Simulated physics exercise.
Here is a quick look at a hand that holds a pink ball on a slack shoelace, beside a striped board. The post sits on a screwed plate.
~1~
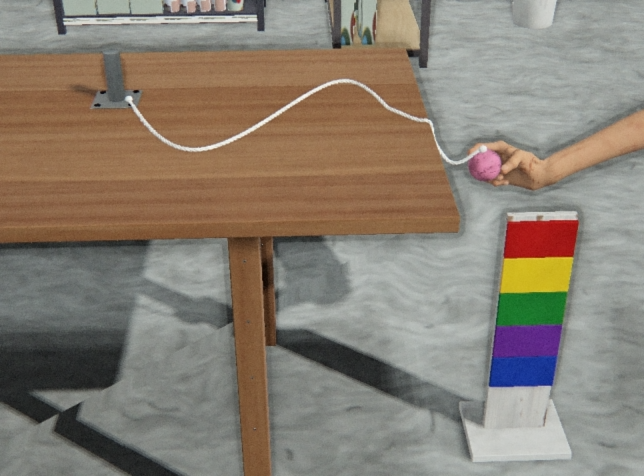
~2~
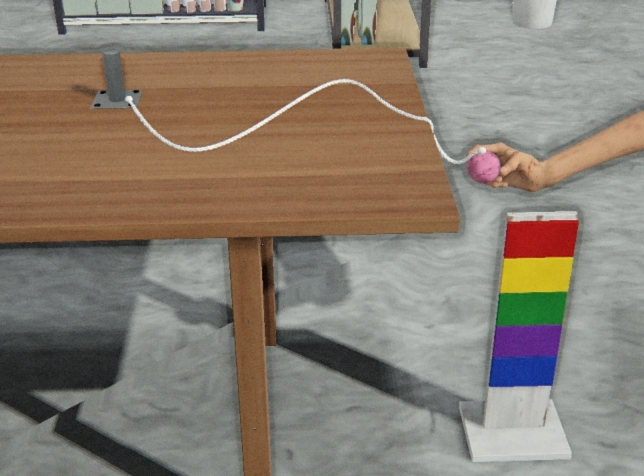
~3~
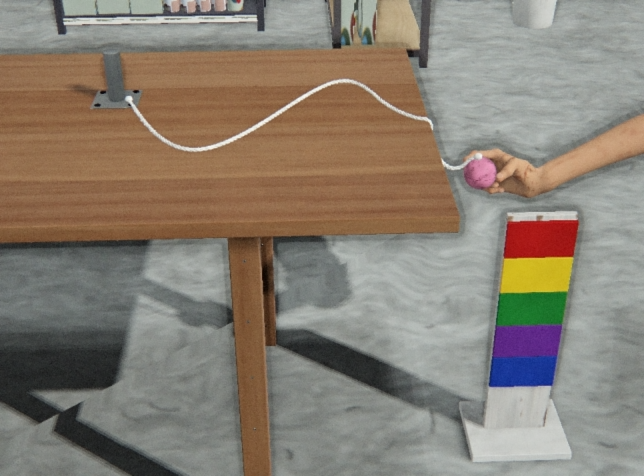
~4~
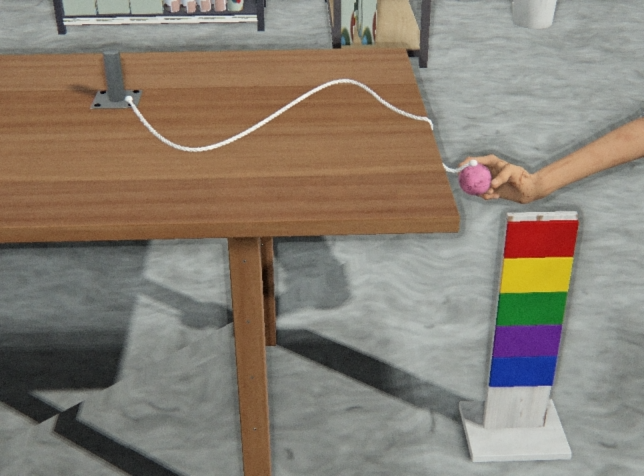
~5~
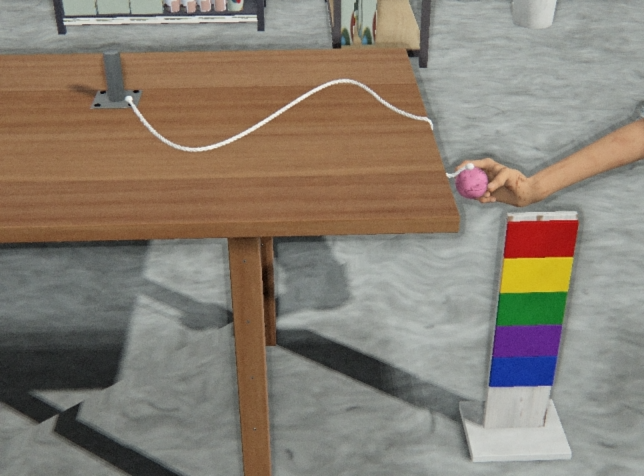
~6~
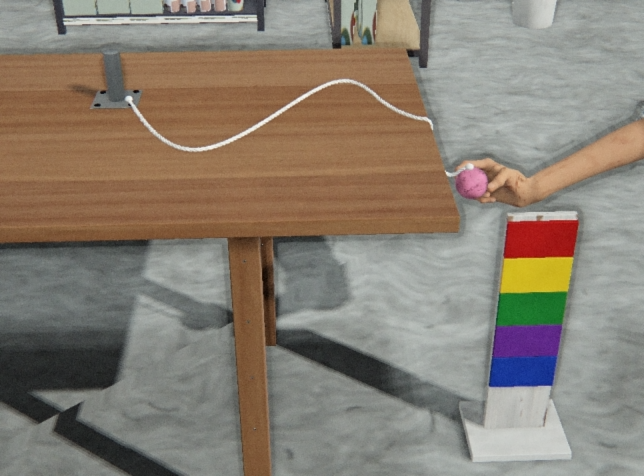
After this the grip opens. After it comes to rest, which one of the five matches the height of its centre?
The one that matches is blue.
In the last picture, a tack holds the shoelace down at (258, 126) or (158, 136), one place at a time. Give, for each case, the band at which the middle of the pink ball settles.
In order: Green; purple.
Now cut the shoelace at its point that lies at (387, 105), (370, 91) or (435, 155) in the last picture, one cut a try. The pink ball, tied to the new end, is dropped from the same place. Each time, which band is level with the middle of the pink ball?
Lab note - try 1: Yellow; try 2: Red; try 3: Purple.
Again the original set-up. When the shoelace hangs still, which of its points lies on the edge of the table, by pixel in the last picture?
It sits at about (303, 97).
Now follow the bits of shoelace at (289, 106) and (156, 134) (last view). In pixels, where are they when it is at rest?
They finish at (404, 122) and (218, 106) respectively.
Early on, ball near (437, 363); level with blue.
Midway, ball near (397, 370); level with blue.
Finally, ball near (411, 371); level with blue. The blue one.
